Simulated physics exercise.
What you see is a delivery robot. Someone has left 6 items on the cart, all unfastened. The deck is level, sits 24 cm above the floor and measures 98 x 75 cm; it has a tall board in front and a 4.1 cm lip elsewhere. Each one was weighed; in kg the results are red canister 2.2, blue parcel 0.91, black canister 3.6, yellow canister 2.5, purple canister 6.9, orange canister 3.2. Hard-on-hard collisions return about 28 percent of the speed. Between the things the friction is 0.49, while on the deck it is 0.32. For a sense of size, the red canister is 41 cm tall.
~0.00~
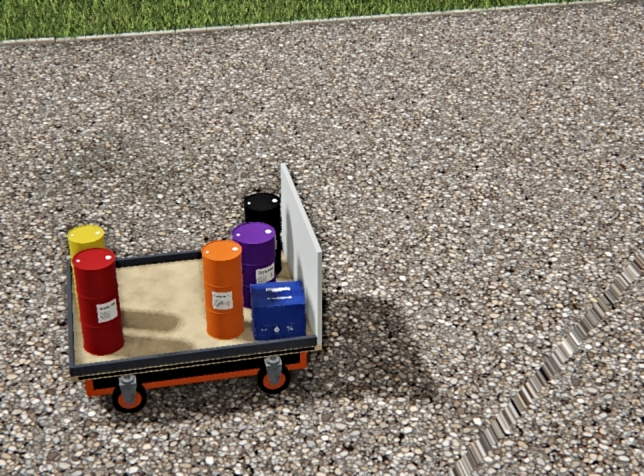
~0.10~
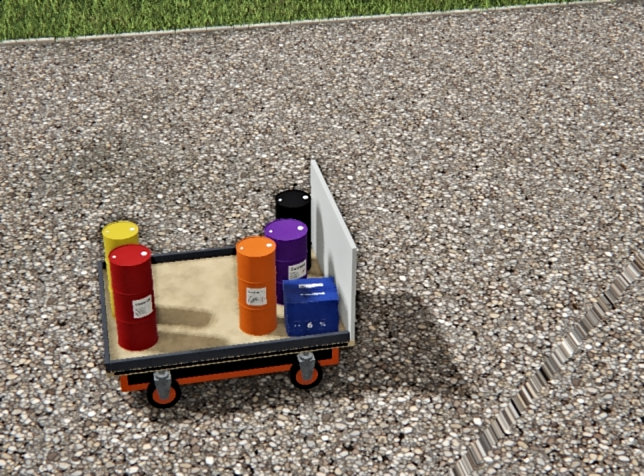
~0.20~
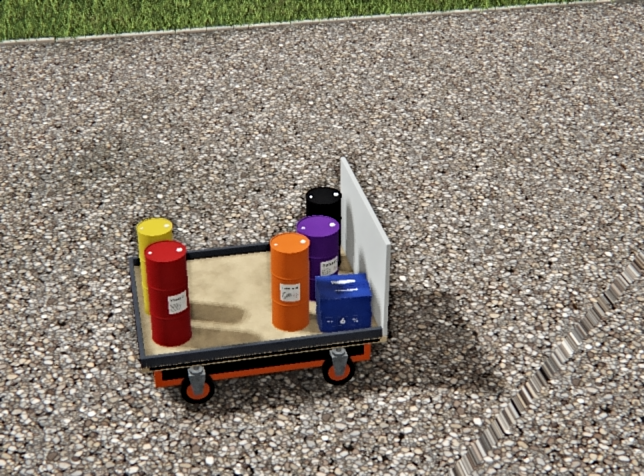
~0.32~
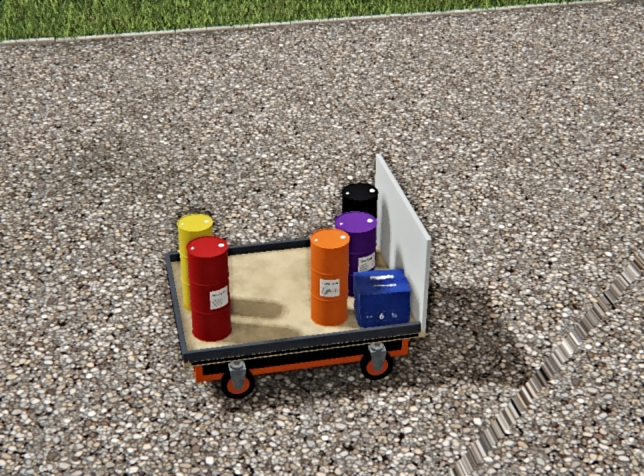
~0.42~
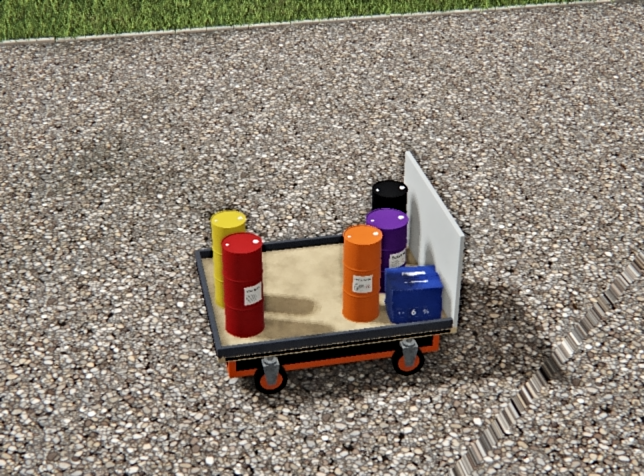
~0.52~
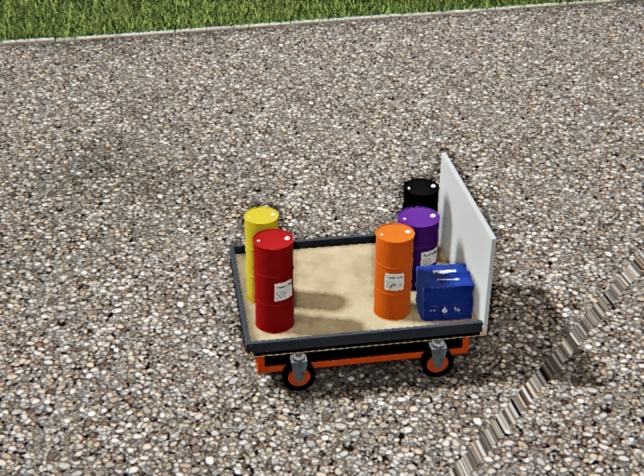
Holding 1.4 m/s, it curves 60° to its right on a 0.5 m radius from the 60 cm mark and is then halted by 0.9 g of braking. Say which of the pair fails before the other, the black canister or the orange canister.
I would say the former fails first.
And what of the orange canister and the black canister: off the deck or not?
Well, the orange canister is still in bounds, and the black canister is out of bounds.
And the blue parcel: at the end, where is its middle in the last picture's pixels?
Near (556, 422).
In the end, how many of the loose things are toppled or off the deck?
It adds up to 2.
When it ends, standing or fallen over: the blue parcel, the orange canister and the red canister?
Outcome noted - the blue parcel survives without falling, the orange canister ends up fallen, the red canister survives without falling.
After 0.82 s, cart has run 115 cm, turned 46°; black canister 54° off upright near (538, 269); orange canister 17° off upright near (475, 290); purple canister 26° off upright.
After 1.32 s, cart has run 153 cm, turned 60°, stopped; black canister now off the deck; orange canister 39° off upright near (527, 362); purple canister 12° off upright.
In the end (3.1 s), off the deck, black canister; toppled on the cart, orange canister; not toppled but over 10 cm from the start, red canister, yellow canister and purple canister; blue parcel under 10 cm from the start. At the end, from the last picture's camera, orange canister near (492, 393). Black canister went at 0.76 s; orange canister went at 1.32 s.
